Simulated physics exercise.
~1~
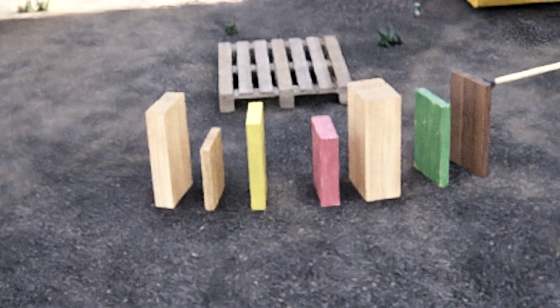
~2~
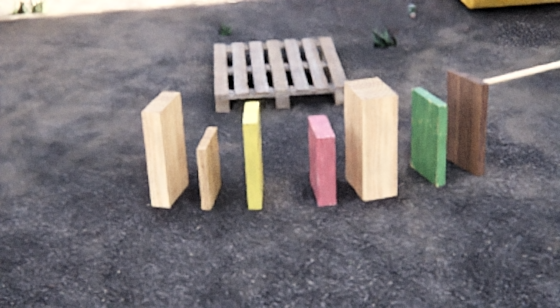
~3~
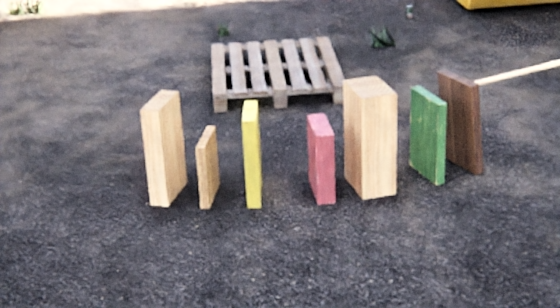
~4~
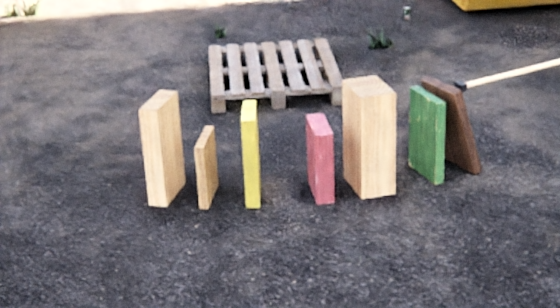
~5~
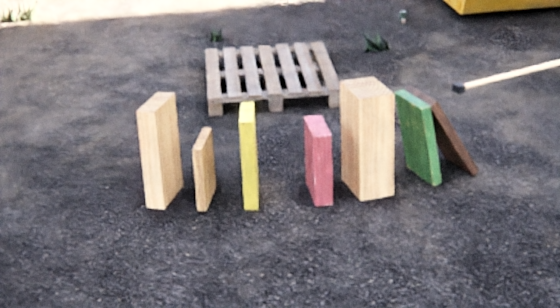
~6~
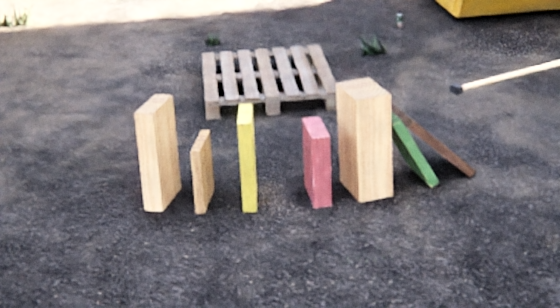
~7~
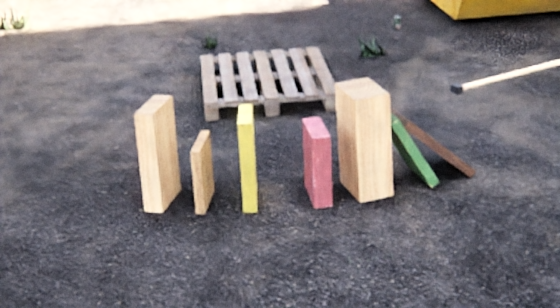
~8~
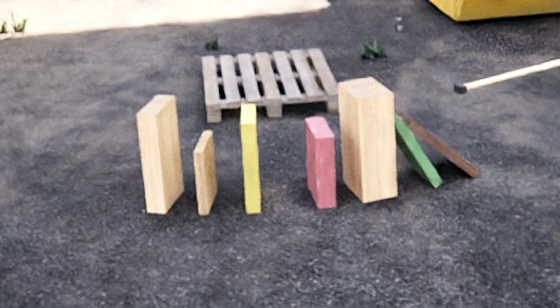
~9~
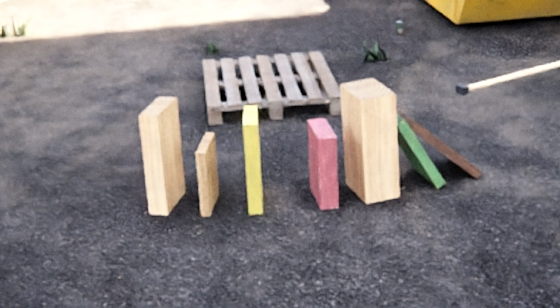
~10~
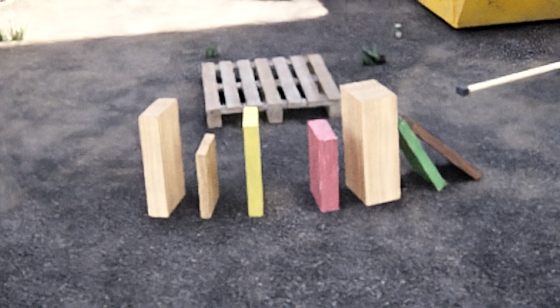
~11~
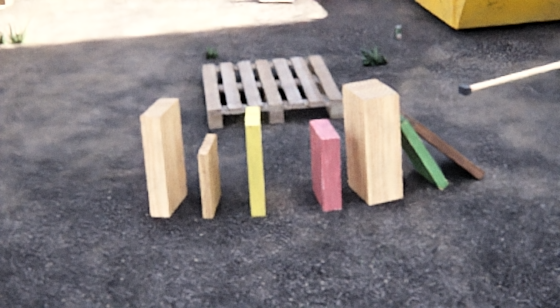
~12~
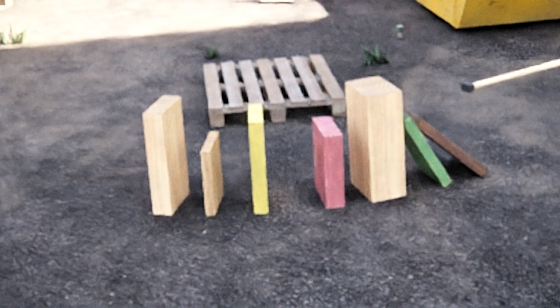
A pole tips a brown board into a green one, which stops against a standing board.
